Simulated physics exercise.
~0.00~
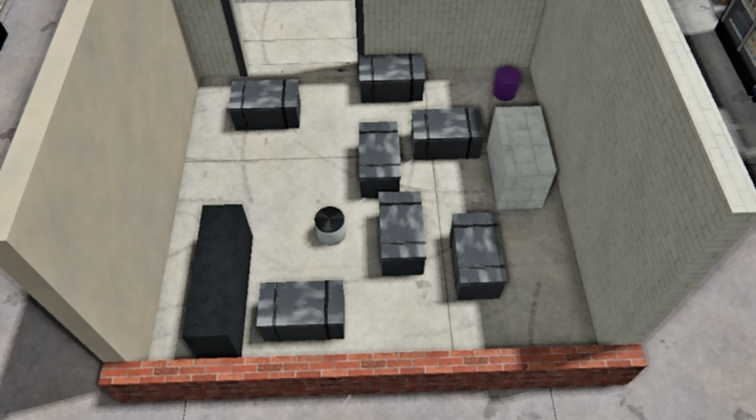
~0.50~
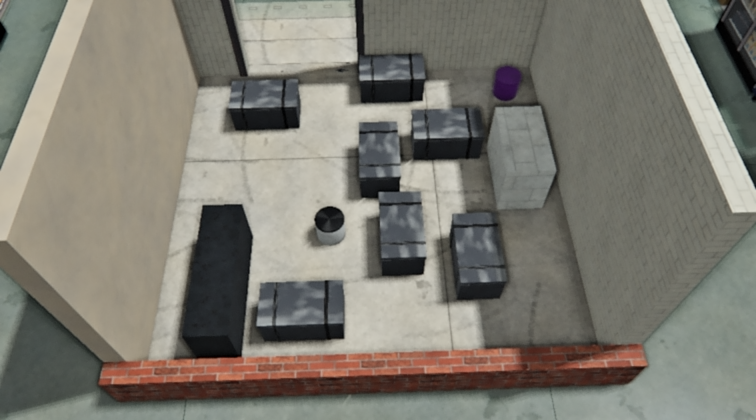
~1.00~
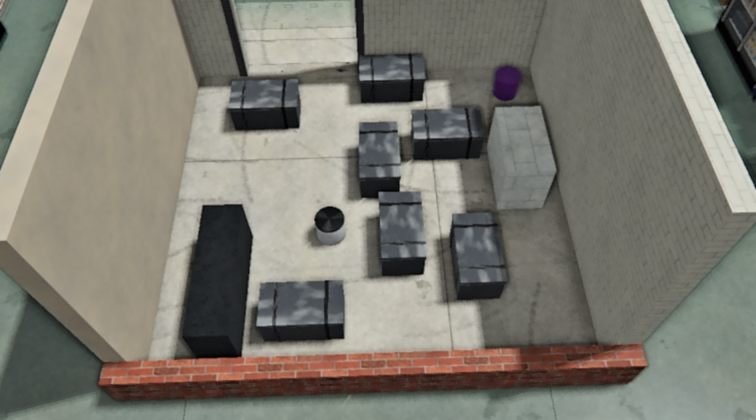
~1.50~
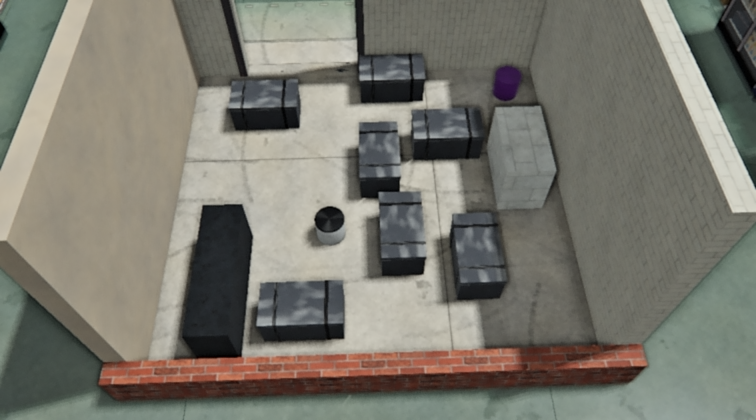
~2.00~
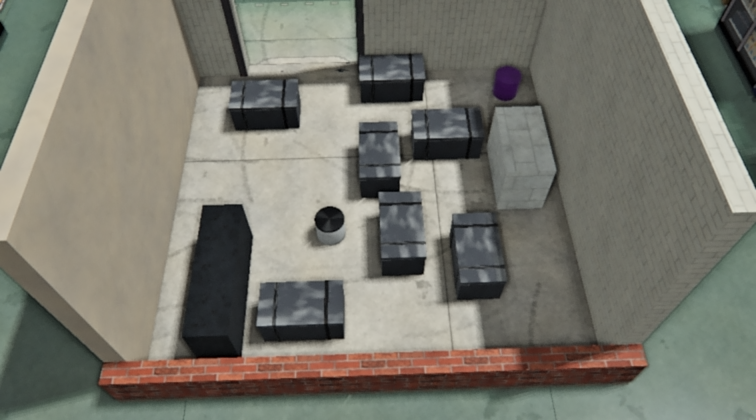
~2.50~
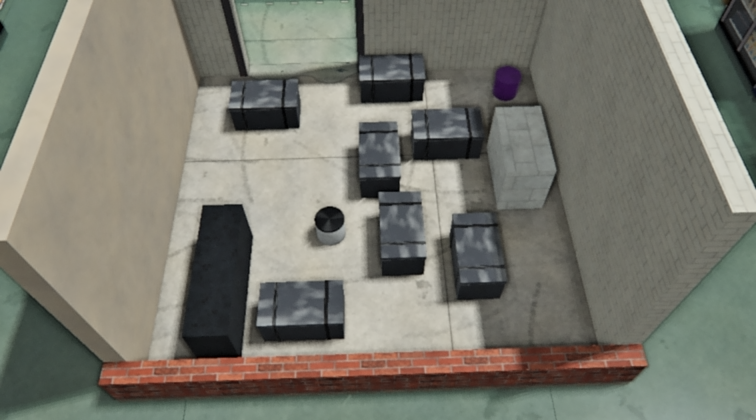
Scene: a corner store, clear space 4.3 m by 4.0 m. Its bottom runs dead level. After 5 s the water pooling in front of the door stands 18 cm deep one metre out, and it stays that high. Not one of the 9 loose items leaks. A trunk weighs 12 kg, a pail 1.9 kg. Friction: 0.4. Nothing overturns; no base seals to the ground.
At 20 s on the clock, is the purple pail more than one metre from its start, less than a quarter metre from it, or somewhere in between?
It is more than one metre away.
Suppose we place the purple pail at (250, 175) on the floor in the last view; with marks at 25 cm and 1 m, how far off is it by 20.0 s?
It goes a long way.
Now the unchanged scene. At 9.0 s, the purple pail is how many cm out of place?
Close to 0 cm.
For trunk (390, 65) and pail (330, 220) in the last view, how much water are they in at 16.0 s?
I'd put it at 7 cm and 15 cm respectively.
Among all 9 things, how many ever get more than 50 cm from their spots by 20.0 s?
I get 9.
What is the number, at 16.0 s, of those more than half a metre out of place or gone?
By that point, 9.
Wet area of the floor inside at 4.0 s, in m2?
My estimate is roughly 2.0 m2.
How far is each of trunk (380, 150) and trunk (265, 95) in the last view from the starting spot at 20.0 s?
Shifts: 30 cm / 200 cm.
After 4.0 s the purple pail is near (509, 75), 0.0 m from its start, aground; 0 afloat.
After 9.0 s the purple pail is near (509, 75), 0.0 m from its start, aground; 4 afloat.
After 16.0 s the purple pail is near (386, 58), 1.5 m from its start, afloat; 9 afloat.
After 20.0 s the purple pail is near (384, 183), 2.3 m from its start, afloat; 9 afloat.
